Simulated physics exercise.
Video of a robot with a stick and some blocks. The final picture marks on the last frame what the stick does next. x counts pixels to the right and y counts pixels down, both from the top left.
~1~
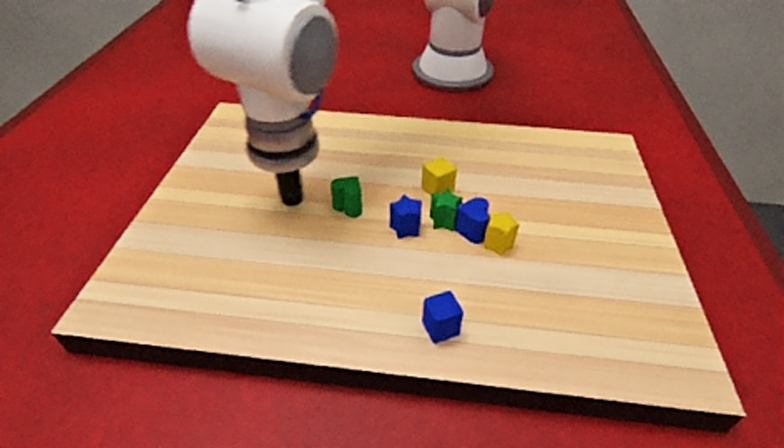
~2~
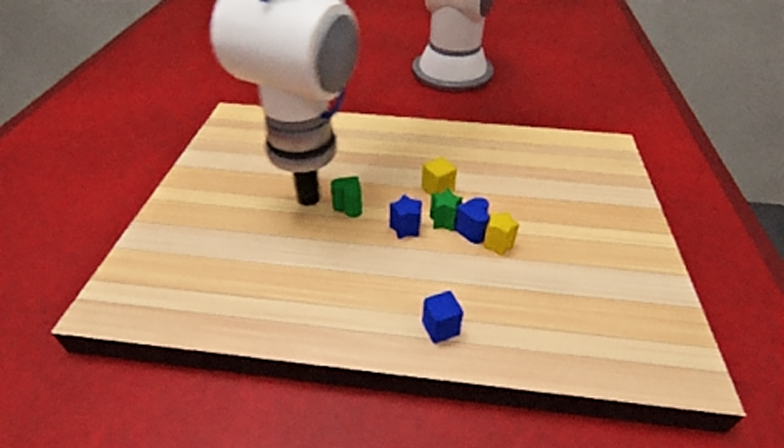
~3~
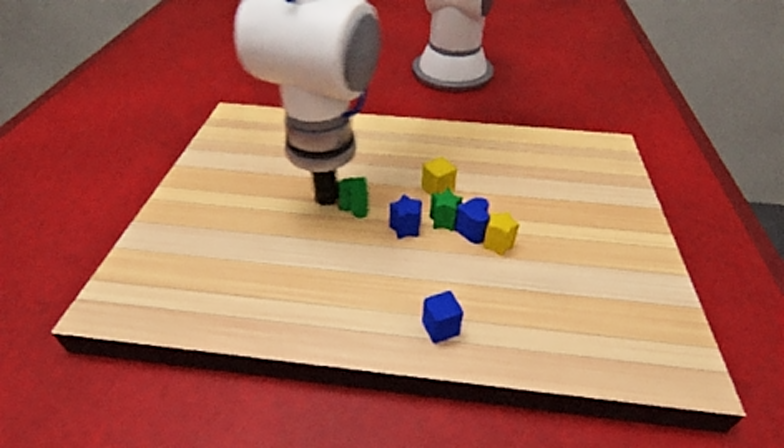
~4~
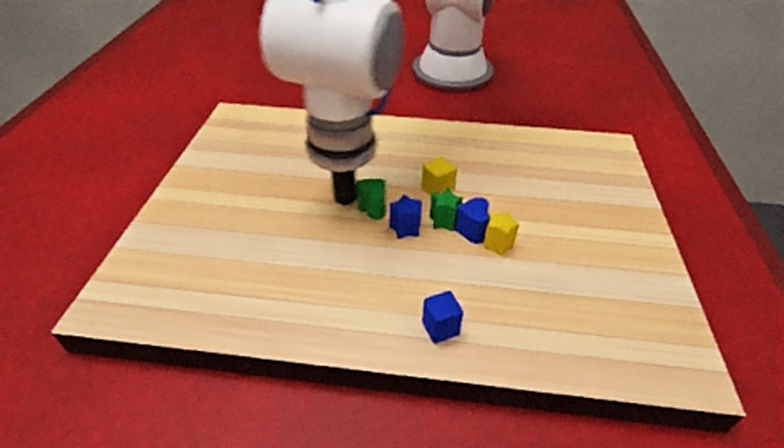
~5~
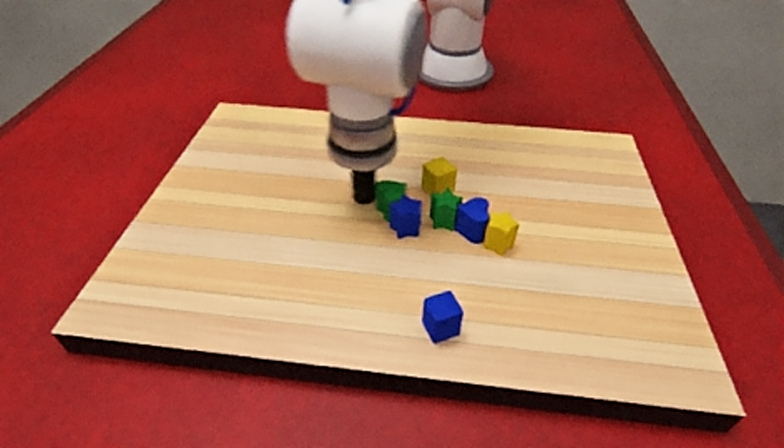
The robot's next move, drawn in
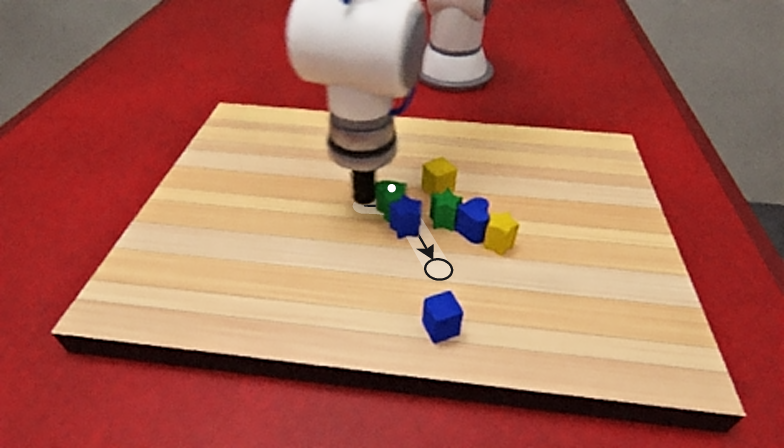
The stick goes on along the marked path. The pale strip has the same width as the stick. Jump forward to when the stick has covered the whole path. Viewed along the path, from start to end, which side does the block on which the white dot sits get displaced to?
Left.
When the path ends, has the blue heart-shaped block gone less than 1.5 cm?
Yes.
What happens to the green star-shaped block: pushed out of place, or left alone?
That block will leave its spot.
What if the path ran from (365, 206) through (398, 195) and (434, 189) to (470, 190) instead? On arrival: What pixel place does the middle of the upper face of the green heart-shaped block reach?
The centre of its top face lies at (413, 186).
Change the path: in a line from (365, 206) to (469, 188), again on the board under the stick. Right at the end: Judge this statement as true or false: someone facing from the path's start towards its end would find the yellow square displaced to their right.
Verdict: False.
Path on the board, from (365, 206) via (402, 213) and (421, 239), ending at (439, 269); the dot is on the green heart-shaped block.
What follows on the original path. One third of the way, stick (403, 206); green heart-shaped block (426, 189), turned 25° clockwise; blue star-shaped block (416, 209), turned 60° clockwise; green star-shaped block (452, 200), turned 15° clockwise.
Two thirds of the way, stick (422, 232); green heart-shaped block (431, 190); blue star-shaped block (436, 237), turned 65° clockwise; green star-shaped block (455, 198), turned 25° clockwise; blue heart-shaped block (480, 210).
At the end, stick (440, 261); green heart-shaped block (431, 190); blue star-shaped block (454, 270), turned 70° clockwise; green star-shaped block (455, 198), turned 25° clockwise; blue heart-shaped block (480, 210).
